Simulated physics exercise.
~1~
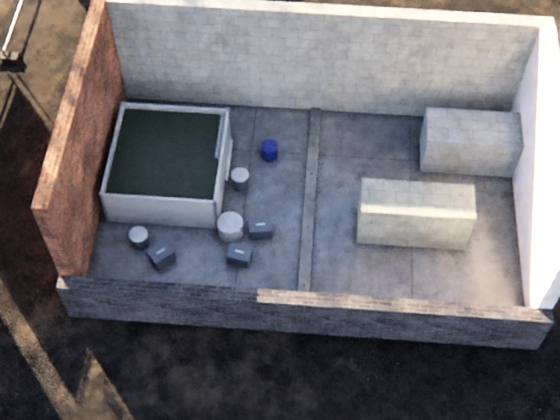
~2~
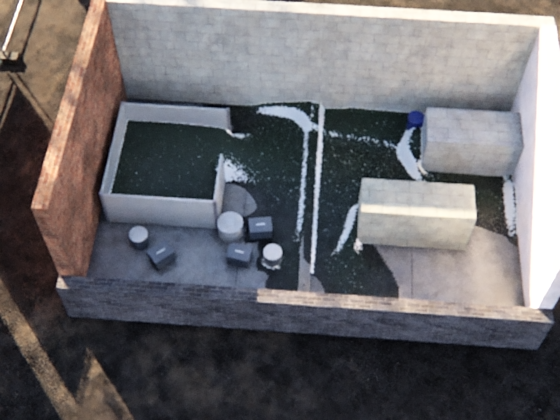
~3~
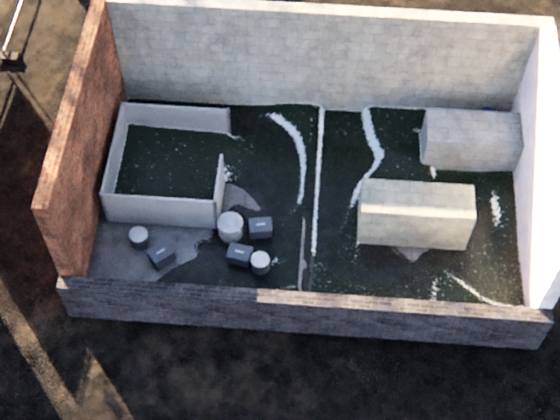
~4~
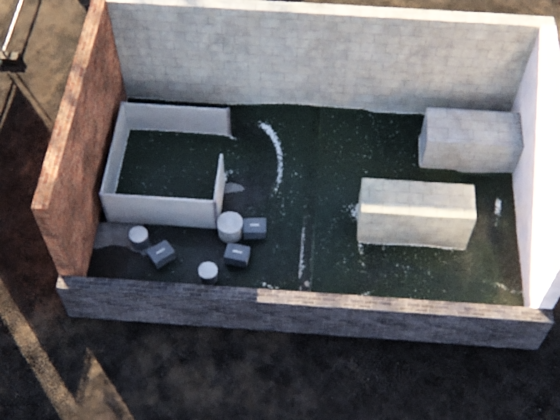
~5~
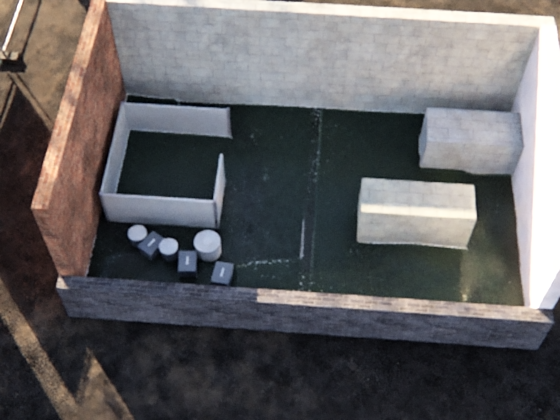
The clip opens on a walled yard seen from above, with a tank of dark green water on the left, a low kerb across the middle and two pale blocks on the right. Water pours from the tank and spreads over the kerb with white foam, carrying a blue pail to the right. A white pail moves down beside the grey tubs, while the blue pail goes out of sight near the far block. The foam thins as water covers the floor. At the end, the remaining pails and tubs float upright, gathered near the left corner.
